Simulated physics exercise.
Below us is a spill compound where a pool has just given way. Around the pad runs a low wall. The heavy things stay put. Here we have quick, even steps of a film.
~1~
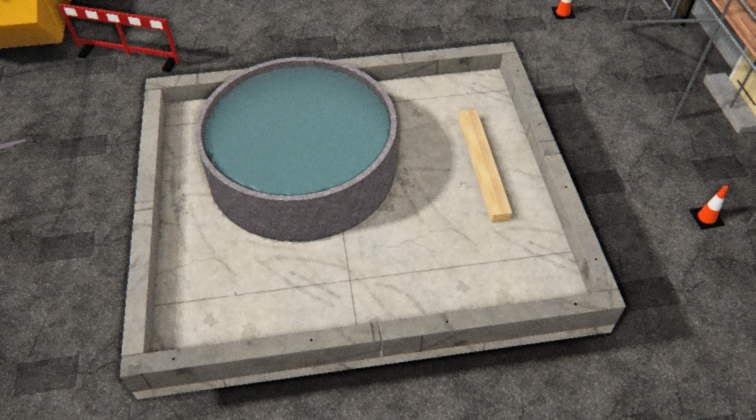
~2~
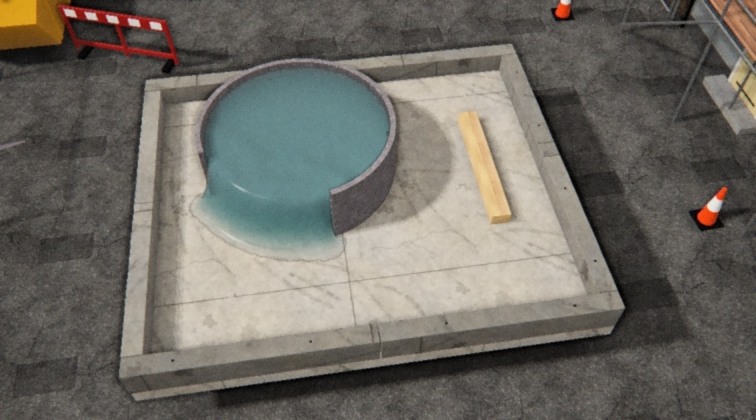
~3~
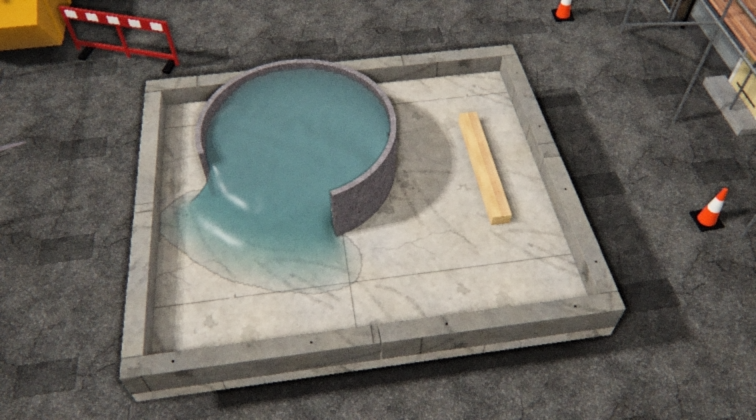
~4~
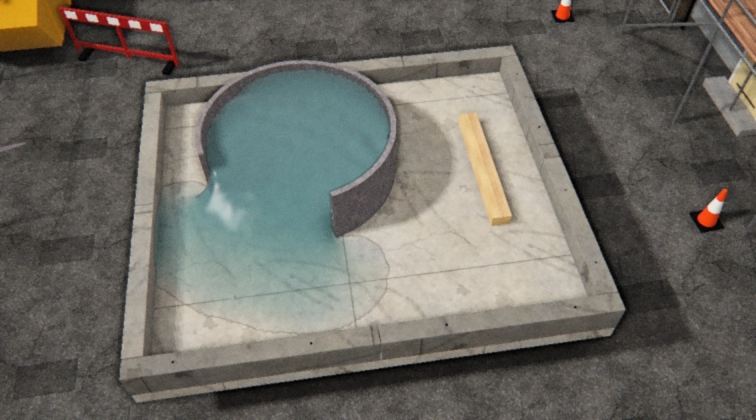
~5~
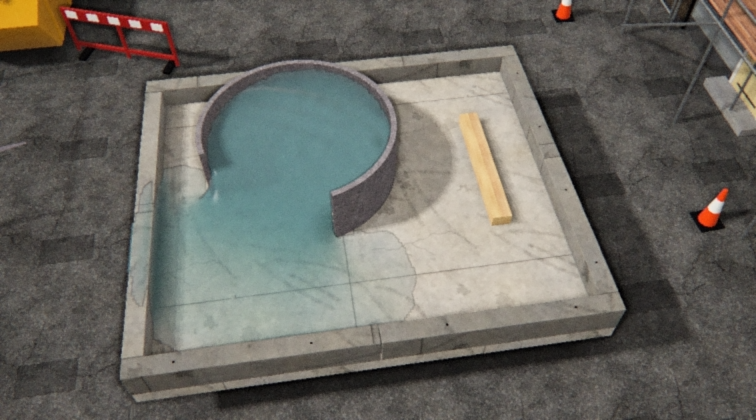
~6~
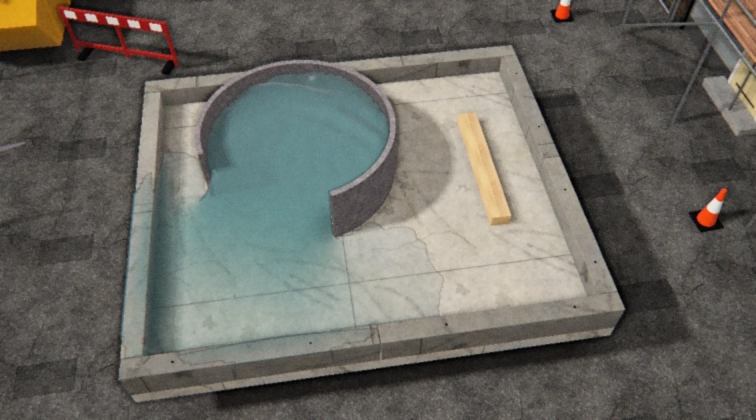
On a pale, low-walled pad amid dark paving, a round pool of blue-green water stands whole and still beside a wooden beam. Its near-left side opens and water pours out, spreading to the left wall and toward the near wall, then across rightward, while the beam stays put.
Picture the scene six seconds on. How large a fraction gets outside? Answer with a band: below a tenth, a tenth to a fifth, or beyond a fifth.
A tenth to a fifth.
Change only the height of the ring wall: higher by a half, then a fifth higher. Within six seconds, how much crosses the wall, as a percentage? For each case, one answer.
Well, you'd get 4 per cent in the first case and 10 per cent in the second.
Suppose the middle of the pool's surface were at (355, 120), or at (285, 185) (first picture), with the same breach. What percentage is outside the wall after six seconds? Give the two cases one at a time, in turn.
In turn 12 and 24 per cent.
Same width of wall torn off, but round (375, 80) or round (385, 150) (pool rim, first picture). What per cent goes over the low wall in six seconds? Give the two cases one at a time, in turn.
First case near 20 percent, second near 10 percent.
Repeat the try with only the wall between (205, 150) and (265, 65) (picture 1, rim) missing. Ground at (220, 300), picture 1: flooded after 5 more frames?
At that place: Under water.
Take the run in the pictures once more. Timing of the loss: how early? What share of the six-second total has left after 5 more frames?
Working it through, I arrive at 20 per cent.
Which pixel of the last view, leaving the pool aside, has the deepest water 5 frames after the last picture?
Somewhere around (185, 362).
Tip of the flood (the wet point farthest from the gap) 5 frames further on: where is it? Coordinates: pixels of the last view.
The front's farthest point is close to (558, 311).
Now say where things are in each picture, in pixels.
The pool at (297, 127) is whole and still, in the first frame.
Water pours out at (259, 223) and has run to (198, 202), in the second frame.
The front is at (166, 217), out from the gap at (259, 224), in the third frame.
Water pours out at (260, 227) and has run to (374, 291), in the fourth frame.
Water pours out at (260, 227) and has run to a hidden place, in the fifth frame.
The front is at a hidden place, out from the gap at (259, 227), in the sixth frame.
A moment on, water covers 35 % of the floor; the low wall has let 1 % over.
Next, water covers 40 % of the floor; the low wall has let 3 % over.
Then, water covers 60 % of the floor; the low wall has let 14 % over.
Later, water covers 80 % of the floor; the low wall has let 17 % over.
In the end, water covers 80 % of the floor; the low wall has let 17 % over.
